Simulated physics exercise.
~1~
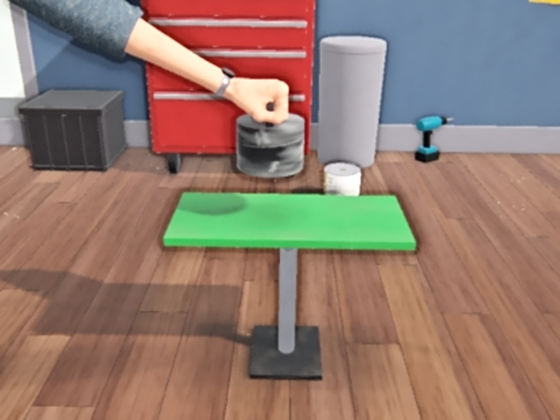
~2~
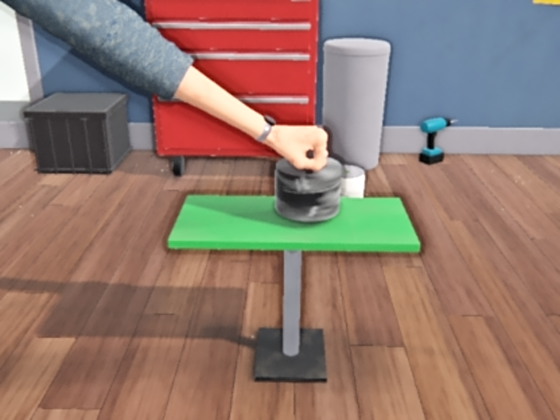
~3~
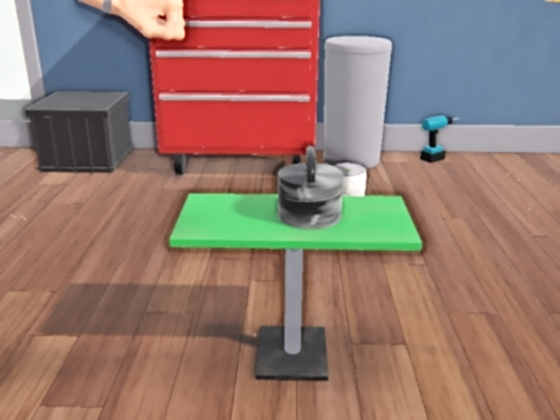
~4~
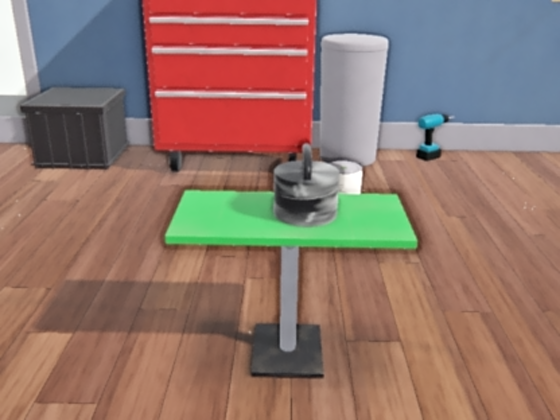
A bright green, narrow tabletop on a single grey post and dark square base stands on a brown wooden floor, seen from the front and slightly above by a gently swaying camera. Behind it are a red tool chest, a dark crate at left, a tall grey bin, a white container and a teal drill at right against a blue wall. A hand reaching from the upper left carries a dark grey, rounded object with a top handle rightward and sets it down right of the post. The hand lets go and withdraws upper left. The object stays put, and the green stand remains level and steady.
